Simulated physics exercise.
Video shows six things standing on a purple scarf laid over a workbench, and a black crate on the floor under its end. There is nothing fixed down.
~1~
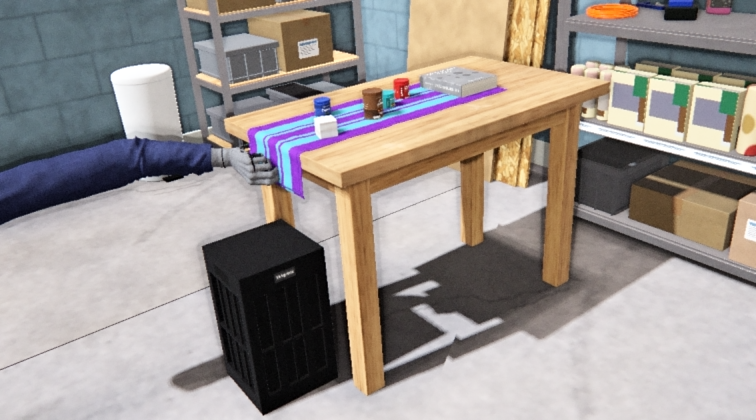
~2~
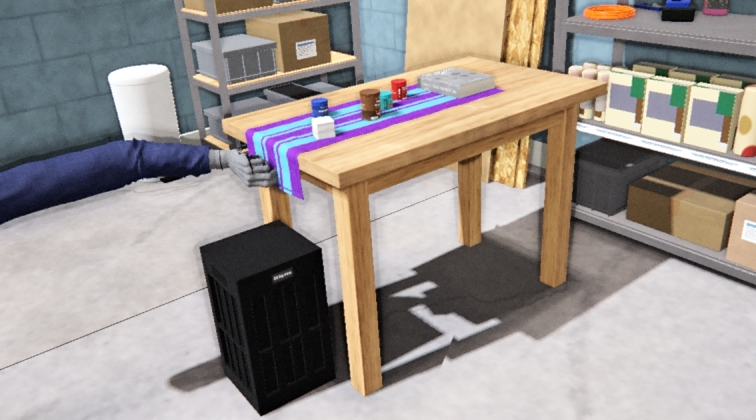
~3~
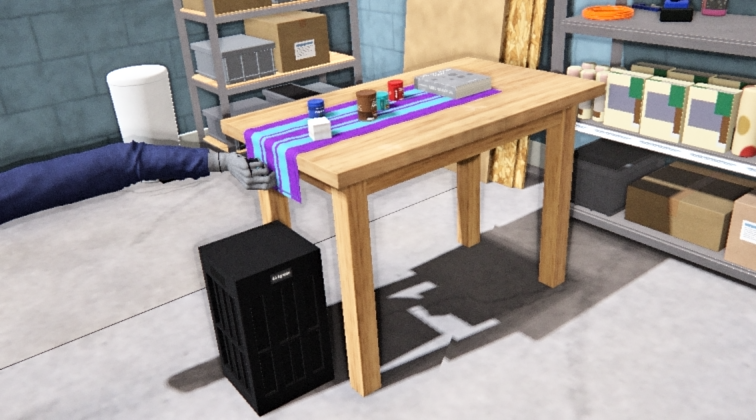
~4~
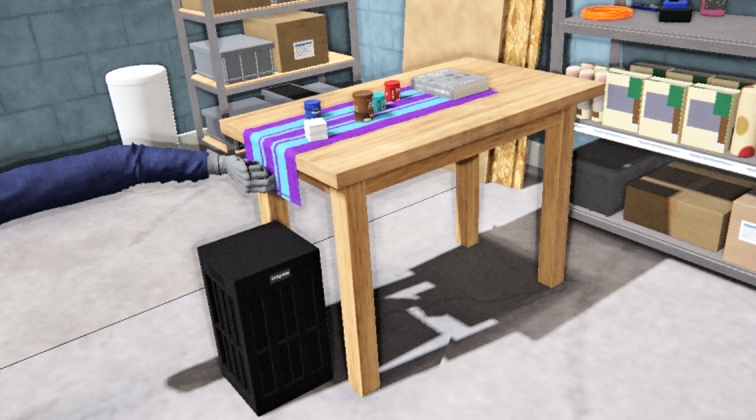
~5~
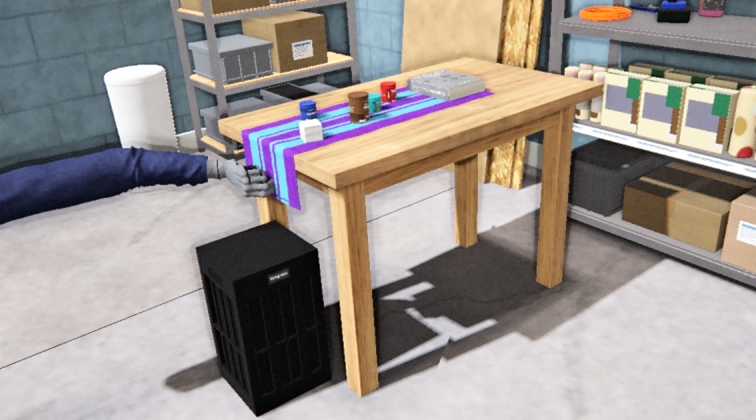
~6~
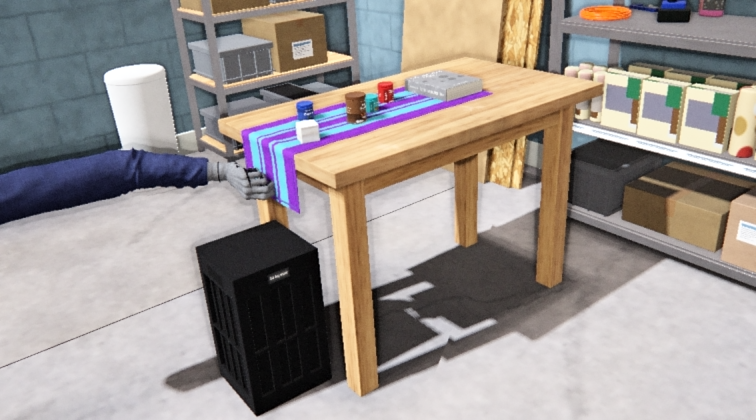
A gloved hand at the left drew the striped purple scarf slowly toward the near end of the wooden table, and the small coloured pots and white cube on it shifted slightly along with it.
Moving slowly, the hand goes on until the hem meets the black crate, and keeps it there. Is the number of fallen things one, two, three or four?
The total lost is one.
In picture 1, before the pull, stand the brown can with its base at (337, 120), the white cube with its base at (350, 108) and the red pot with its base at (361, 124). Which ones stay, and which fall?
Brown can: Stays. White cube: Stays. Red pot: Stays.
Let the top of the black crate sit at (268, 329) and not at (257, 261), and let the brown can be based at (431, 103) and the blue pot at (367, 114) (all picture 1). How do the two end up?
Result: Brown can still there, blue pot gone.
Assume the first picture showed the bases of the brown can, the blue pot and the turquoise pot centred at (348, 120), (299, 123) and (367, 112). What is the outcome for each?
Brown can: Still up. Blue pot: Off. Turquoise pot: Still up.
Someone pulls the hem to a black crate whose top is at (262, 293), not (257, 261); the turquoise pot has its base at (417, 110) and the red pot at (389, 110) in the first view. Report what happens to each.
Turquoise pot: Safe; red pot: Safe.
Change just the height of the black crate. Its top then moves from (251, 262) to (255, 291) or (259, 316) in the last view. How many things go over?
Result: 2; 3.
Early on, hem near (275, 212); all still up.
Midway, hem on the crate; white cube gone.
Finally, hem on the crate; white cube gone. The workbench loses one.
